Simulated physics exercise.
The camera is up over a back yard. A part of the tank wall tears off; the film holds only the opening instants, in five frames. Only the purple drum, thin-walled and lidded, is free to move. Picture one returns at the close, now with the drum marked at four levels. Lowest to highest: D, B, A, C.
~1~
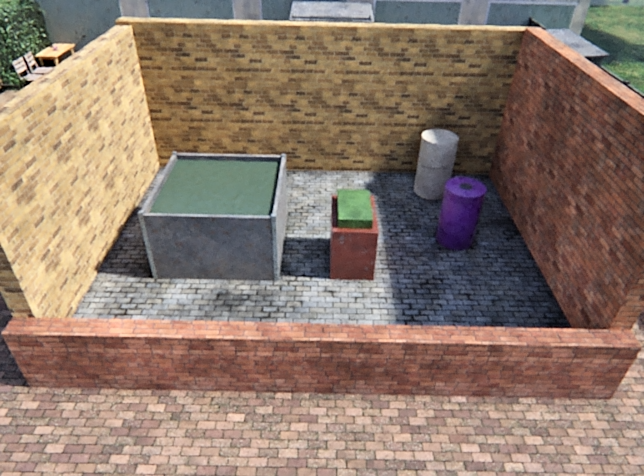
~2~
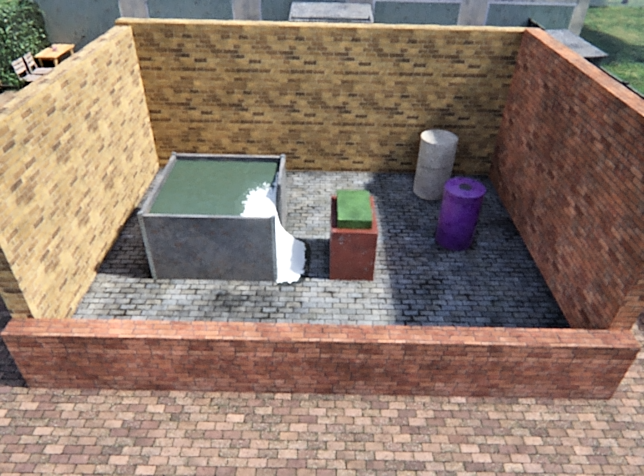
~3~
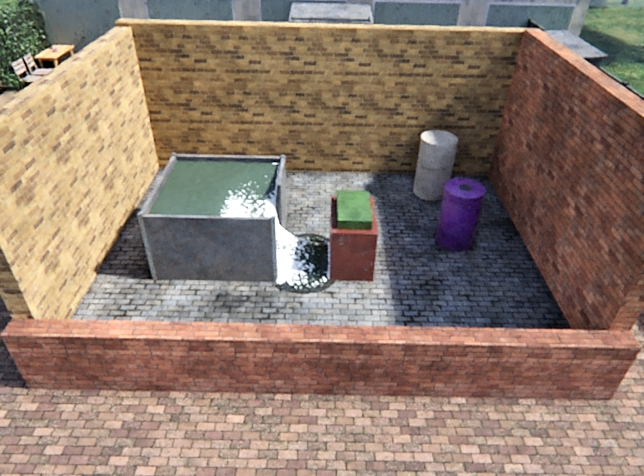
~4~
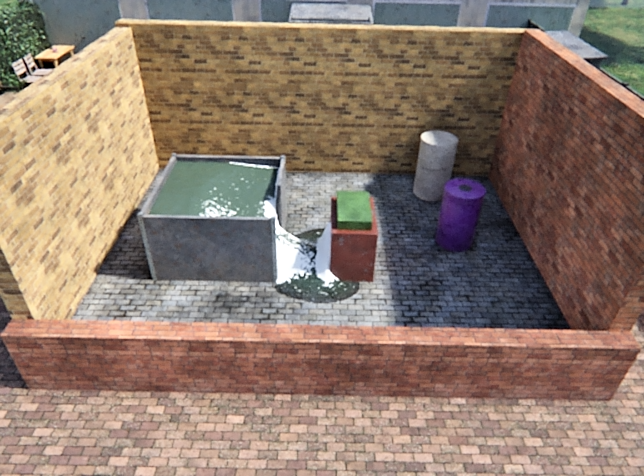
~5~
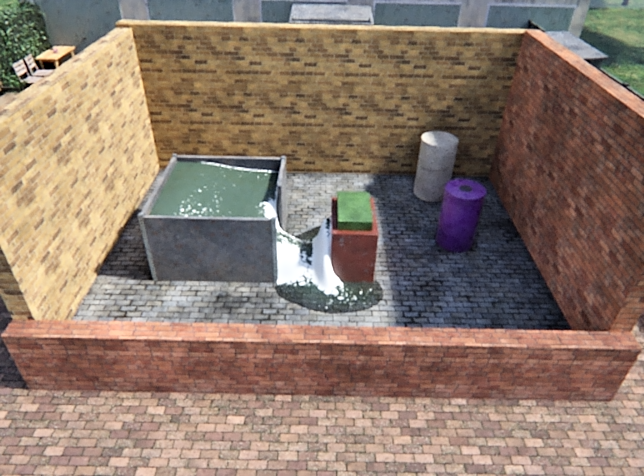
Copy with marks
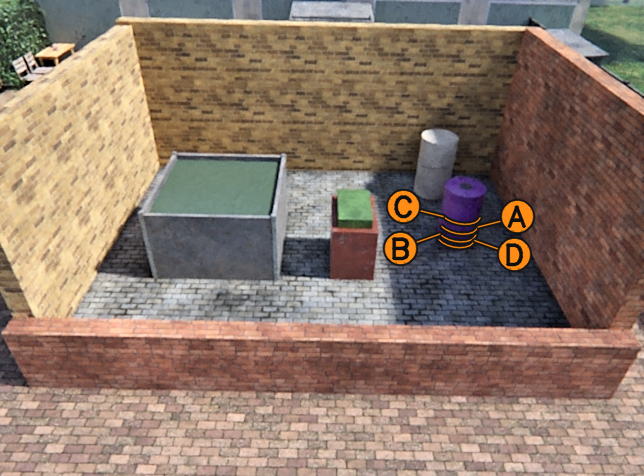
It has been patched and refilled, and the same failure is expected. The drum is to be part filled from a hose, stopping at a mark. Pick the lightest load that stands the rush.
The answer is mark B.
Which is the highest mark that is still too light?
That is mark D.
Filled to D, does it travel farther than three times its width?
No, less.
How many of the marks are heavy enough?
Three of them.
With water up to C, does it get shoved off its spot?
No, not at all.
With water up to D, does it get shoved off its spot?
Yes, it does.
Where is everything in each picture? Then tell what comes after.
Lid of the purple drum at (466, 187); tank full, its middle at (220, 187), in the first picture.
In the second picture, 2 % of the ground wet, in view closest to the drum at (297, 240).
In the third picture, 4 % of the ground wet, in view closest to the drum at (313, 281).
In the fourth picture, 5 % of the ground wet, in view closest to the drum at (352, 291).
Lid of the purple drum at (465, 189); 7 % of the ground wet, in view closest to the drum at (371, 288), in the fifth picture.
On the marked copy, A at (462, 234); B at (460, 241); C at (464, 224); D at (459, 247); from the bottom up D, B, A, C.
Choosing A, it does not move.
Choosing B, it does not move.
Choosing C, it does not move.
Choosing D, it is pushed about its own width away.
